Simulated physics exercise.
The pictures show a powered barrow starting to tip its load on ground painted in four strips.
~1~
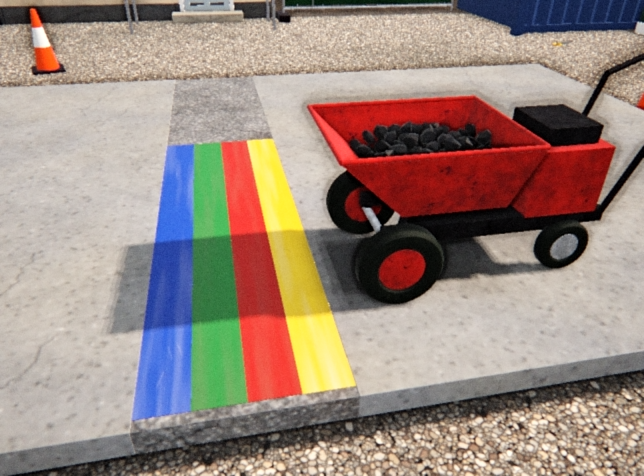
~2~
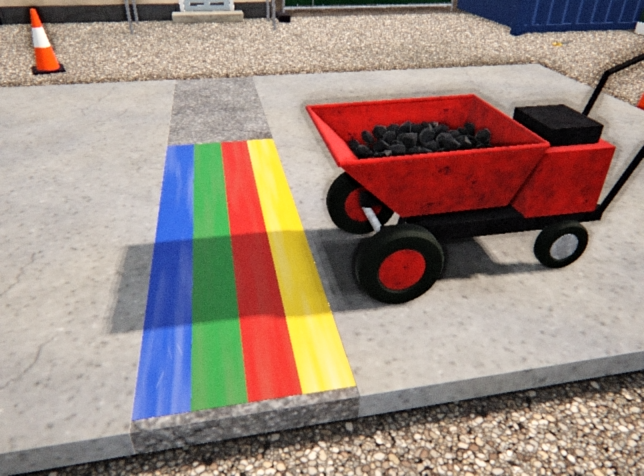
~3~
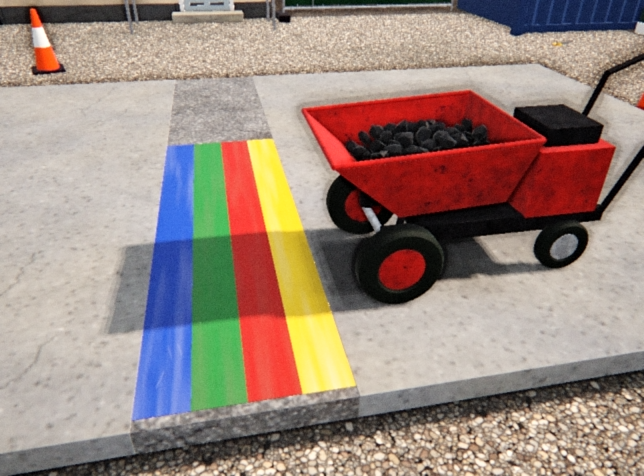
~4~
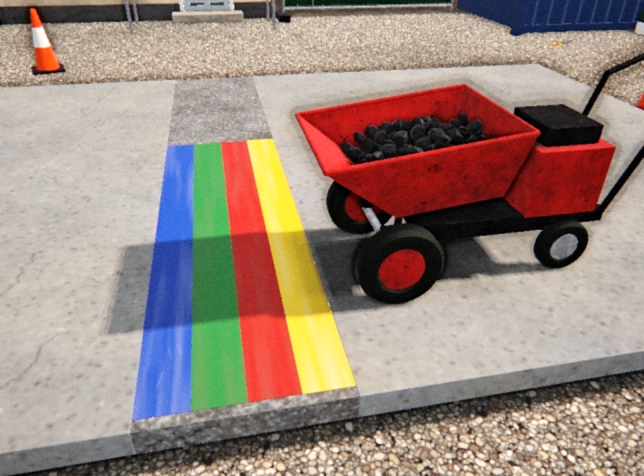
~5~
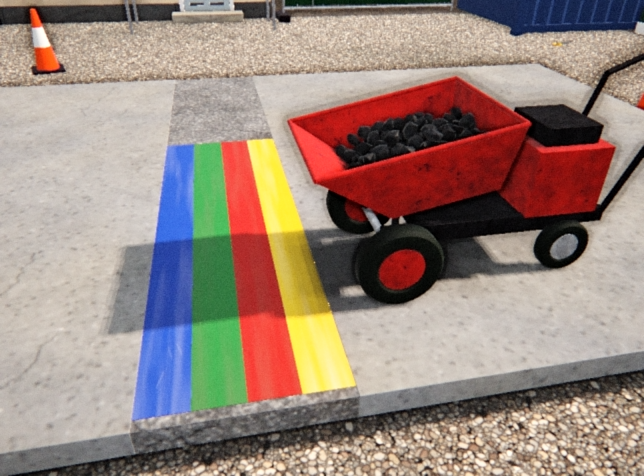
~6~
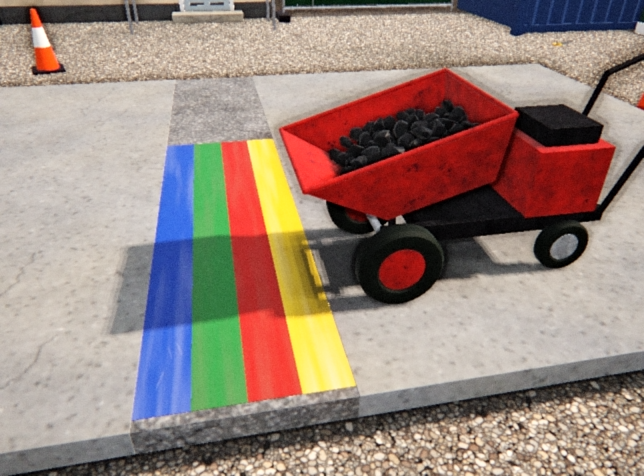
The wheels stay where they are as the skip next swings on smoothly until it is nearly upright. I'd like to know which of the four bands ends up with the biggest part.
The biggest part ends up on the green band.
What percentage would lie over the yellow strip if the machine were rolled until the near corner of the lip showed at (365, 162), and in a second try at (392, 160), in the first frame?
Around 0 and 10 per cent respectively.
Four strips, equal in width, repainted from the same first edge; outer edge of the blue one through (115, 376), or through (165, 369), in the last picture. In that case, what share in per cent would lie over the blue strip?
I'd say some 10 % for the first and some 20 % for the second.
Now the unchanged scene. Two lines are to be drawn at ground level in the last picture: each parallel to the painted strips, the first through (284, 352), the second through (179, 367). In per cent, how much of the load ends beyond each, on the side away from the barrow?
Roughly 70 per cent, then roughly 10 per cent.
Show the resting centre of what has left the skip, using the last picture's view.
Close to (212, 277), more or less.
Shortly afterwards, skip tipped steeply; the whole lot in the skip.
Next, skip tipped right over; the bulk in the skip; a little over the red strip; a little over the green strip.
Some moments later, skip tipped right over; near a third in the skip; a little over the red strip; near a third over the green strip; a little over the blue strip; a little off the paint.
In the end, skip tipped right over; near a third in the skip; none at all over the yellow strip; a little over the red strip; near a third over the green strip; a little over the blue strip; a little off the paint.
